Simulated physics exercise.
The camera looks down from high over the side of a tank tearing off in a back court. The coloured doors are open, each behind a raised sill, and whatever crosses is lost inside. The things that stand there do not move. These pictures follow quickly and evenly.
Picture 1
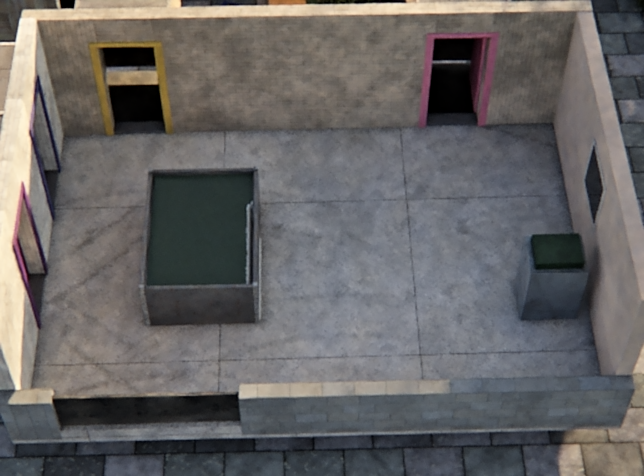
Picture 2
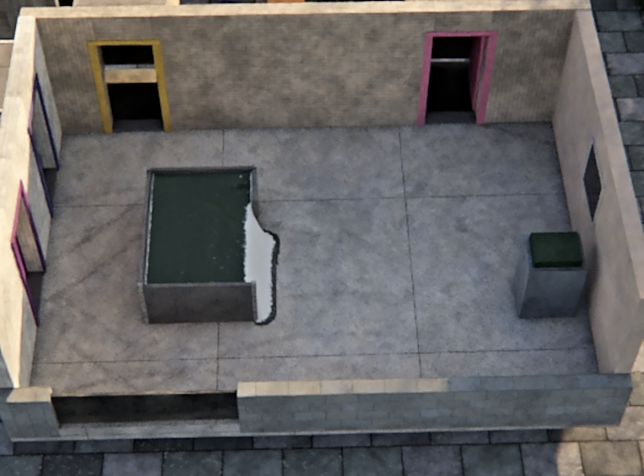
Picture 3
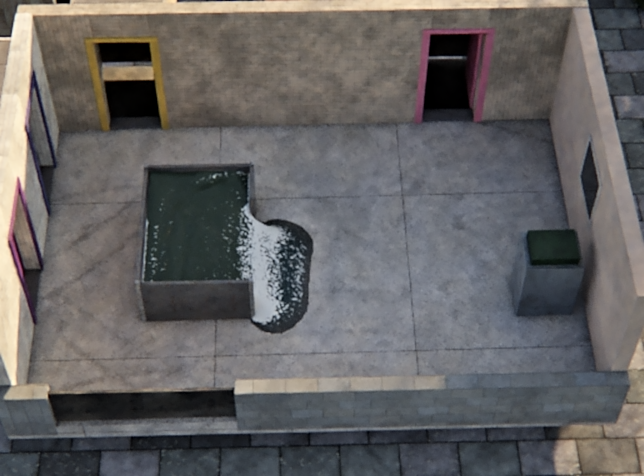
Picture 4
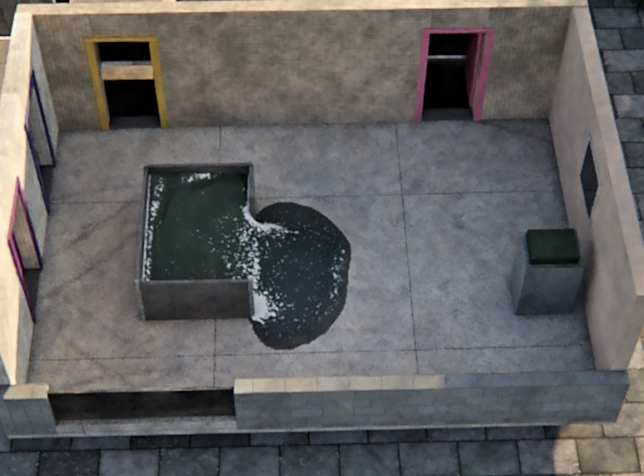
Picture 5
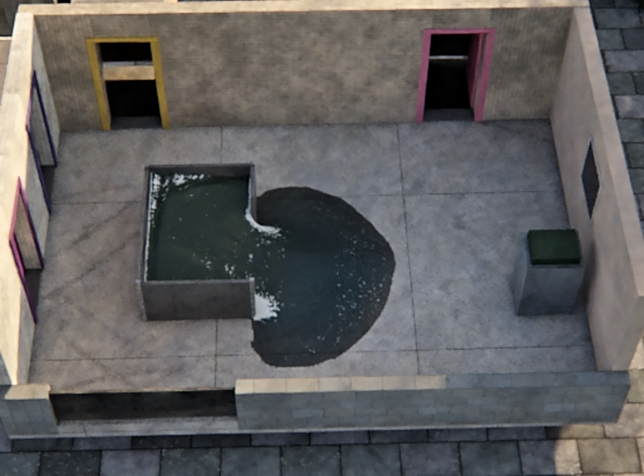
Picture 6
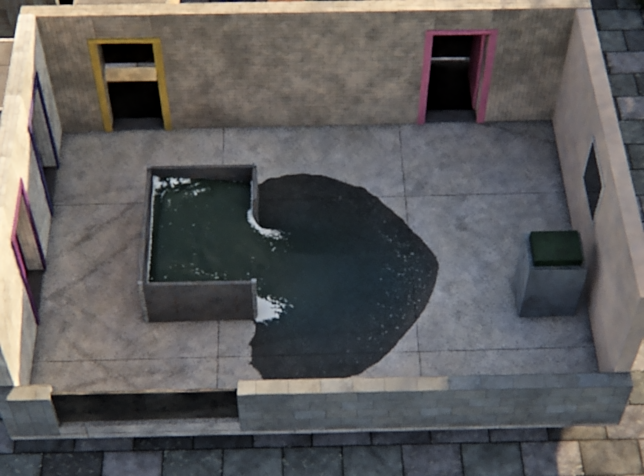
In this clip, the right side of a tank of dark green water opens in a walled court, and water pours through the gap, spreading rightward across the grey floor in a widening dark pool as the tank's level drops.
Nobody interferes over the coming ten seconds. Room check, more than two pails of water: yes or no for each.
Yellow door, no; purple door, no; pink door, yes; blue door, yes.
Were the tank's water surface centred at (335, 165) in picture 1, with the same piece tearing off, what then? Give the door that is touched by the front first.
It's the one in pink.
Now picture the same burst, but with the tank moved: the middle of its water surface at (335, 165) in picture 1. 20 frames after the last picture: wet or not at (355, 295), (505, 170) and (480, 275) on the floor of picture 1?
Going through the three spots in turn: Stays untouched, gets wet, gets wet.
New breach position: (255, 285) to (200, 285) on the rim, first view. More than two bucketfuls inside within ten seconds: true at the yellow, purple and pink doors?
With the breach there, the yellow door overshoots, the purple door overshoots and the pink door stays within limits.
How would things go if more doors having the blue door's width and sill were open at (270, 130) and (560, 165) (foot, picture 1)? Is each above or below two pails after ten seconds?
Falls short; goes past it.
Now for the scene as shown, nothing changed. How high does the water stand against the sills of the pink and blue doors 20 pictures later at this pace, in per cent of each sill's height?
Estimate, in order: 160 and 0 percent.
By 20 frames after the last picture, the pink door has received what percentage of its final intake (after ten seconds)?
Close to 0 %.
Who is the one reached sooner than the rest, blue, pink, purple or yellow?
The door marked pink comes first.
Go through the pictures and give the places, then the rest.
In the first frame, the tank at (201, 229) is whole and still.
In the second frame, the front is at (259, 322), out from the gap at (254, 267).
In the third frame, the front is at (294, 229), out from the gap at (251, 265).
In the fourth frame, the front is at (343, 241), out from the gap at (251, 265).
In the fifth frame, the front is at (386, 250), out from the gap at (252, 266).
In the sixth frame, water pours out at (254, 267) and has run to (431, 262).
A moment on, water covers 45 % of the floor; the yellow door not reached, the purple door not reached, the pink door not reached, the blue door not reached.
Next, water covers 55 % of the floor; the yellow door not reached, the purple door not reached, the pink door wet at the sill, nothing in, the blue door not reached.
Then, water covers 60 % of the floor; the yellow door not reached, the purple door not reached, the pink door wet at the sill, nothing in, the blue door not reached.
Later, water covers 70 % of the floor; the yellow door not reached, the purple door not reached, the pink door over two buckets in, the blue door not reached.
In the end, water covers 95 % of the floor; the yellow door under two buckets in, the purple door under two buckets in, the pink door over two buckets in, the blue door over two buckets in.
